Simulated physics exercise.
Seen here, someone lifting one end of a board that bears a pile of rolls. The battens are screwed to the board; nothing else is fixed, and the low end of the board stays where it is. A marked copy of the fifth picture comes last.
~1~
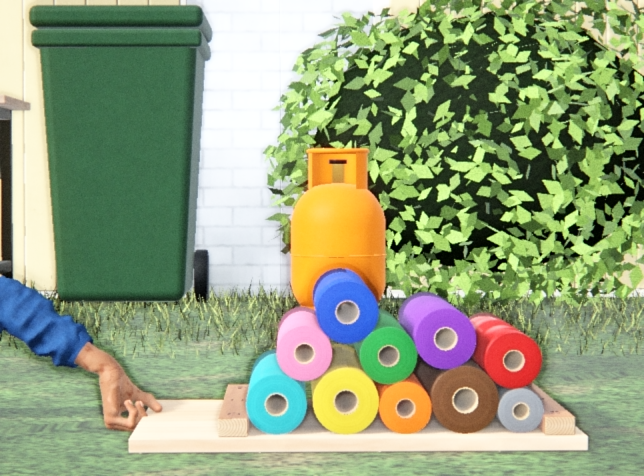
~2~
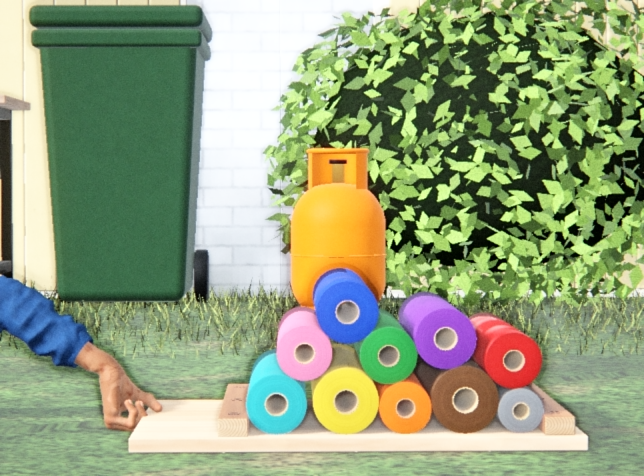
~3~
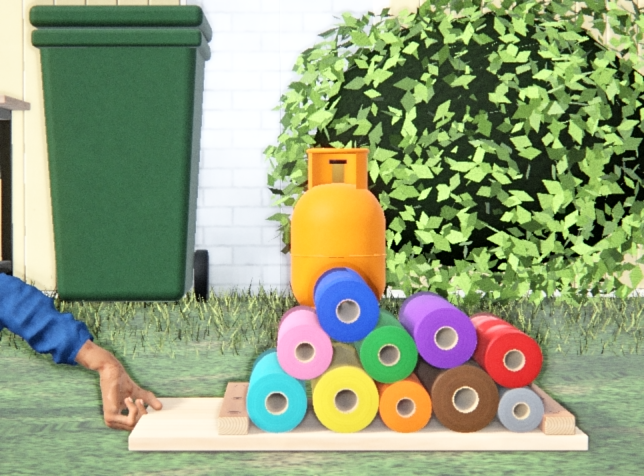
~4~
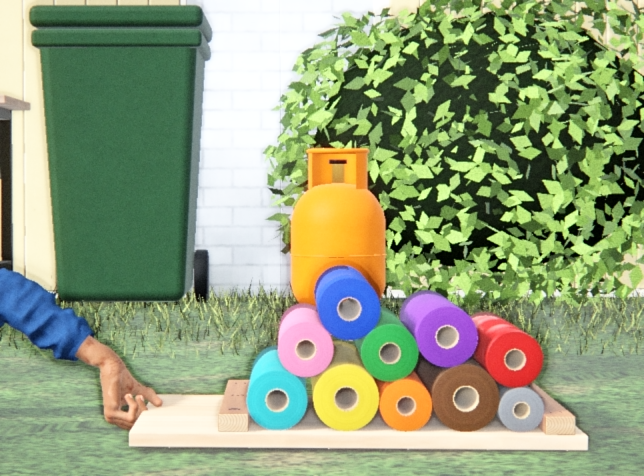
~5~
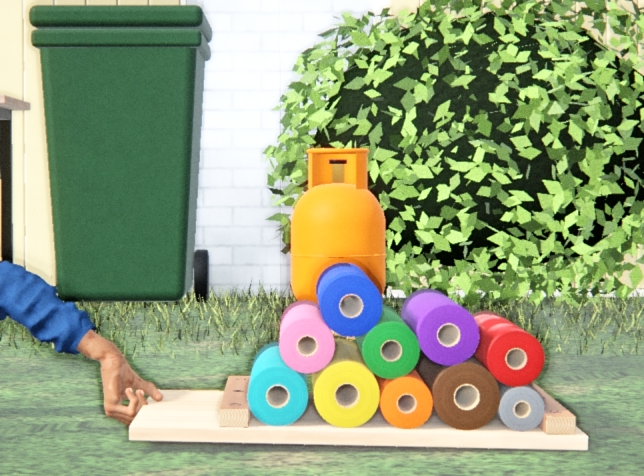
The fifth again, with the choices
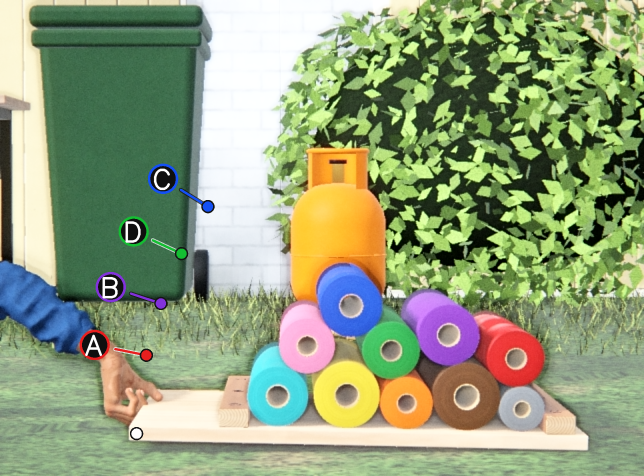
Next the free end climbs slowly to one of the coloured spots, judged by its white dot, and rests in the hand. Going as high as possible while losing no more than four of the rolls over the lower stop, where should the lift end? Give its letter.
No higher than C.
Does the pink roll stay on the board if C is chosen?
Yes.
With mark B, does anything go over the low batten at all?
Yes, at B.
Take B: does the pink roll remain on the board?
Yes, with B.
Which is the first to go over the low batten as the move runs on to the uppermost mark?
The red one.
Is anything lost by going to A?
Yes, at A.
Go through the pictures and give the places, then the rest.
The first frame shows green roll (389, 356); pink roll (305, 354); purple roll (446, 339).
The second frame shows purple roll (446, 339); blue roll (347, 312).
The third frame shows board (353, 413); turquoise roll (277, 403); pink roll (305, 352); grey roll (521, 410).
The fourth frame shows board (353, 412); turquoise roll (277, 400); yellow roll (346, 398).
The fifth frame shows board (354, 409); turquoise roll (278, 396); yellow roll (347, 395).
On the copy, A at (146, 355); B at (161, 303); C at (208, 206); D at (182, 253); the white dot at (137, 434).
On C. First, board at 18°.
Then, board at 32°.
Finally, board at 32°, two over the low batten (red, purple).
By contrast, A two over the low batten (red, purple); B two over the low batten (red, purple); D two over the low batten (red, purple).
